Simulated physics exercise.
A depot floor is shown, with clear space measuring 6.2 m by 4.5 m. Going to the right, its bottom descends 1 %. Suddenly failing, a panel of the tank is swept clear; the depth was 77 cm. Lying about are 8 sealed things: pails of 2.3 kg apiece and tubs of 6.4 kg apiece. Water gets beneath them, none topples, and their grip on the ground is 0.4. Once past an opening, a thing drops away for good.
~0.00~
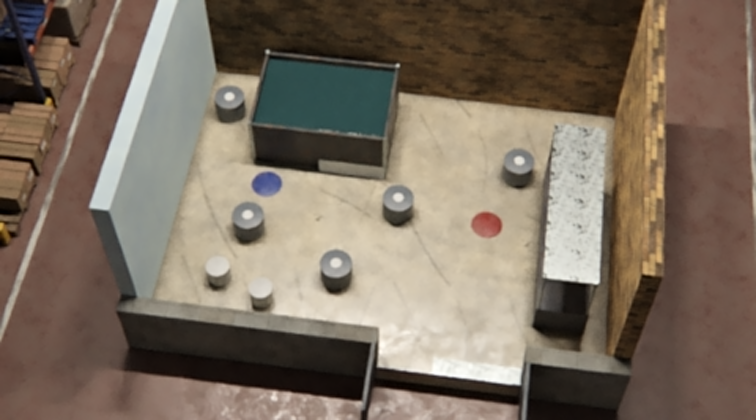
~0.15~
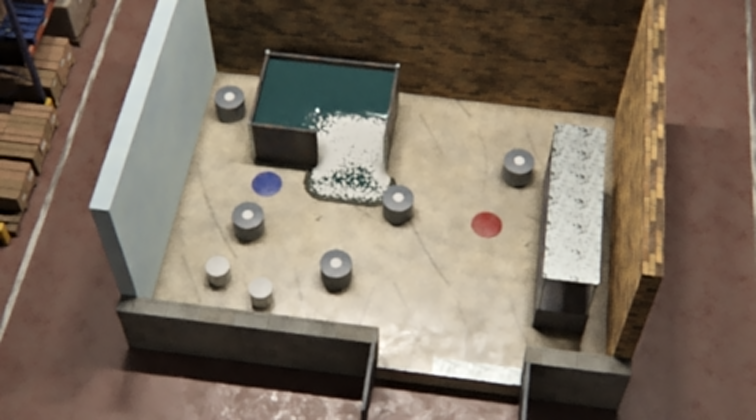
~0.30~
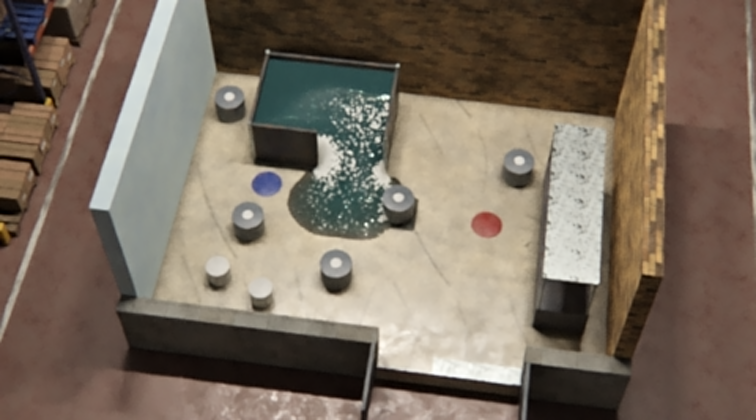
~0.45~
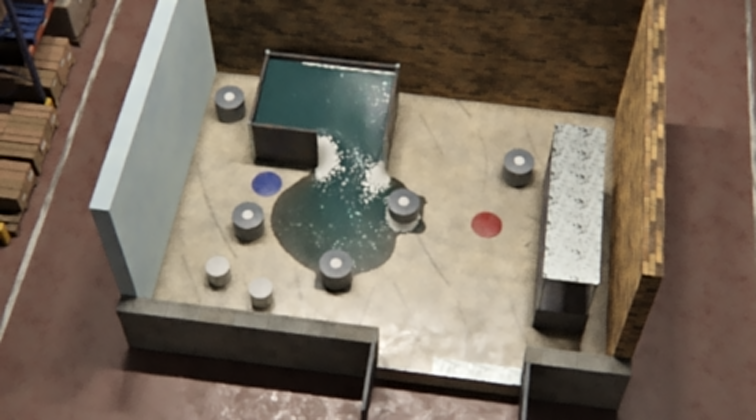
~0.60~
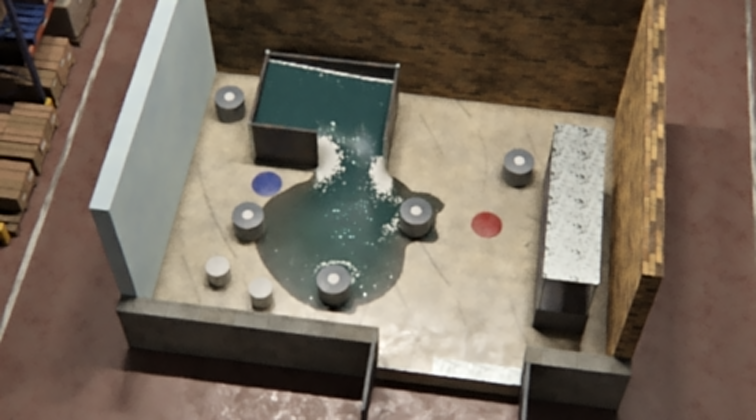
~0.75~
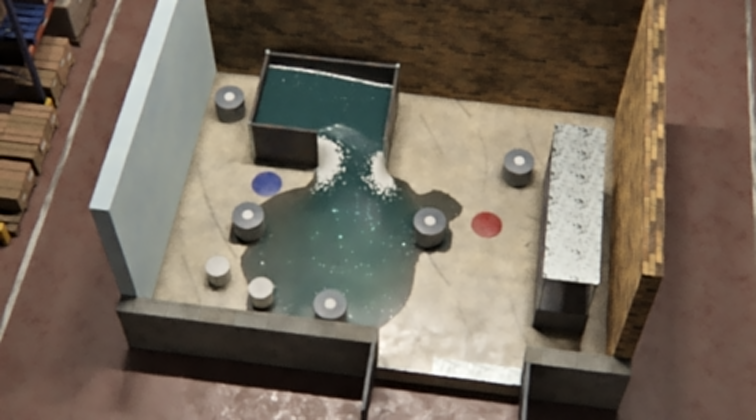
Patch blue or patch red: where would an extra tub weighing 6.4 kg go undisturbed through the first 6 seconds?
Red.
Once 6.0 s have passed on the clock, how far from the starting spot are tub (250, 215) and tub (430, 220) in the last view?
Log: Item 1 = 120 cm; item 2 = 350 cm.
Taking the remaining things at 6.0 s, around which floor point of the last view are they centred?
Close to (399, 186).
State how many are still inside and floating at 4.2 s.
That would be 5 of them.
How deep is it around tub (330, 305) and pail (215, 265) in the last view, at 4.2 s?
6 and 5 cm.
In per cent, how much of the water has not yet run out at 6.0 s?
70 %.
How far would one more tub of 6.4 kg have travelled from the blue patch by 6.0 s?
Close to 150 centimetres, I'd reckon.
After 1.2 s on blue it would be 0 cm off in 0 cm of water; on red it would be 0 cm off in 1 cm of water.
After 2.7 s on blue it would be 0 cm off in 0 cm of water; on red it would be 0 cm off in 1 cm of water.
After 4.2 s on blue it would be 22 cm off in 4 cm of water; on red it would be 0 cm off in 2 cm of water.
After 6.0 s on blue it would be 160 cm off in 4 cm of water; on red it would be 0 cm off in 2 cm of water.
